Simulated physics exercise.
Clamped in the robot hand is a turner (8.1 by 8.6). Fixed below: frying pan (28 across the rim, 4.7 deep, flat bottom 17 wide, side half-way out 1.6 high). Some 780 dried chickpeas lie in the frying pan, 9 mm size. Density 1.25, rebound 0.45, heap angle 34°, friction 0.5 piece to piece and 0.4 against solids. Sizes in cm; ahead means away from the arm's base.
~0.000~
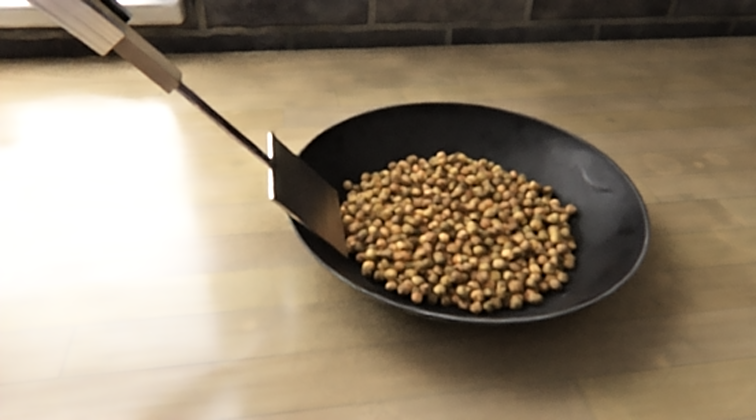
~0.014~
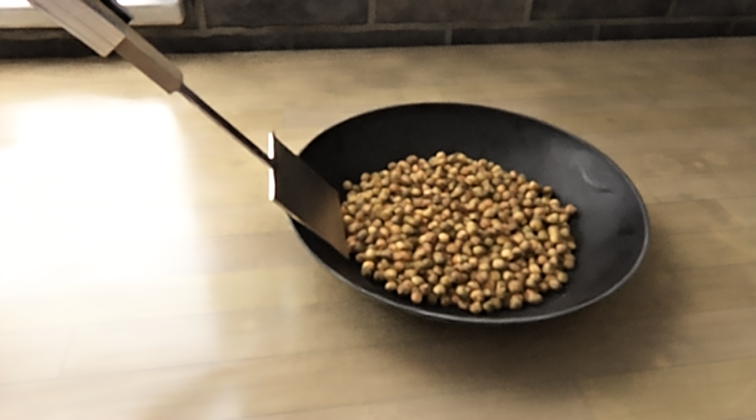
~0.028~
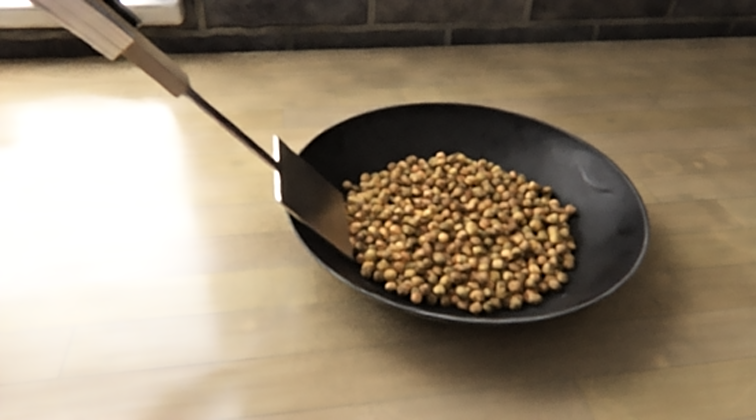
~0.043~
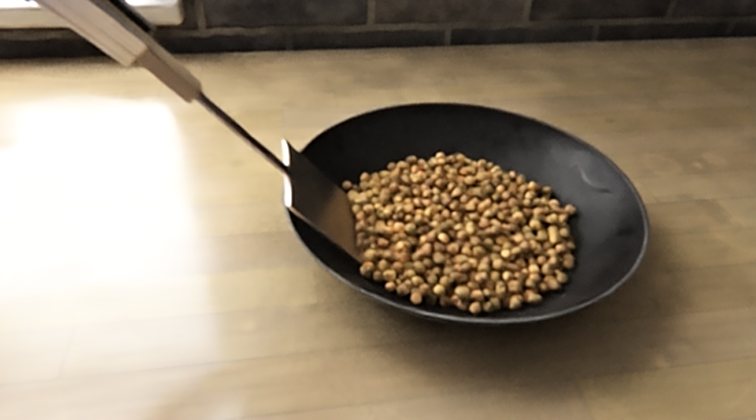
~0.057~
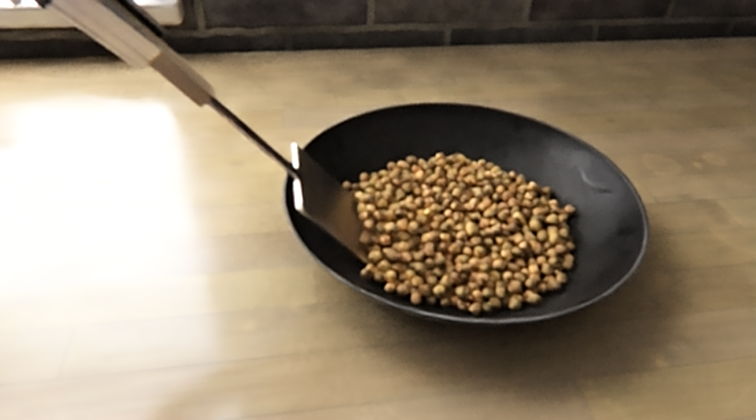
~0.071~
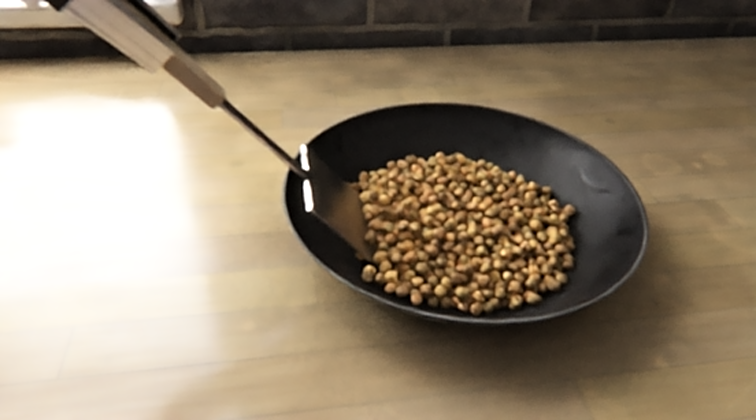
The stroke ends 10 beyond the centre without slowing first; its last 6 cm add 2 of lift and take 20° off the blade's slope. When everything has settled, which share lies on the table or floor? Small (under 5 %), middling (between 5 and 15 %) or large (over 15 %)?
On the table or floor the share is middling, between 5 and 15 %.
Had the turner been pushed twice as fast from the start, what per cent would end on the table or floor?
It would be near 30 per cent.
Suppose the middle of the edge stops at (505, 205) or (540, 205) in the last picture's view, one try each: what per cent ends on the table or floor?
Some 0 and 0 per cent.
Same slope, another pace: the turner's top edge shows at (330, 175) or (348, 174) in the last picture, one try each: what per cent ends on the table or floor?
Some 25 and 30 per cent.
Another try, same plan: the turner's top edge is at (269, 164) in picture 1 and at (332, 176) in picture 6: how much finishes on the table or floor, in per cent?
Some 25 per cent.
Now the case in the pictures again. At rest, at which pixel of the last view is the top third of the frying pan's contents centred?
At about (574, 200).
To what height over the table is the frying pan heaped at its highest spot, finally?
Roughly 6.0 cm.
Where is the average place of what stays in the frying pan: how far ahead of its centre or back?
Roughly 4.5 cm ahead.
After 0.19 s, sloping 50°, highest piece 9 above the table; 783 in the frying pan, 2 on the blade or in flight.
After 0.32 s, sloping 44°, highest piece 5 above the table; 783 in the frying pan, 2 on the table or floor.
After 0.58 s, sloping 30°, highest piece 6 above the table; 710 in the frying pan, 69 on the table or floor, 6 on the blade or in flight.
After 1.63 s, sloping 30°, highest piece 6 above the table; 709 in the frying pan, 76 on the table or floor.
At rest, 709 in the frying pan, 76 on the table or floor. That is 10 % on the table or floor.
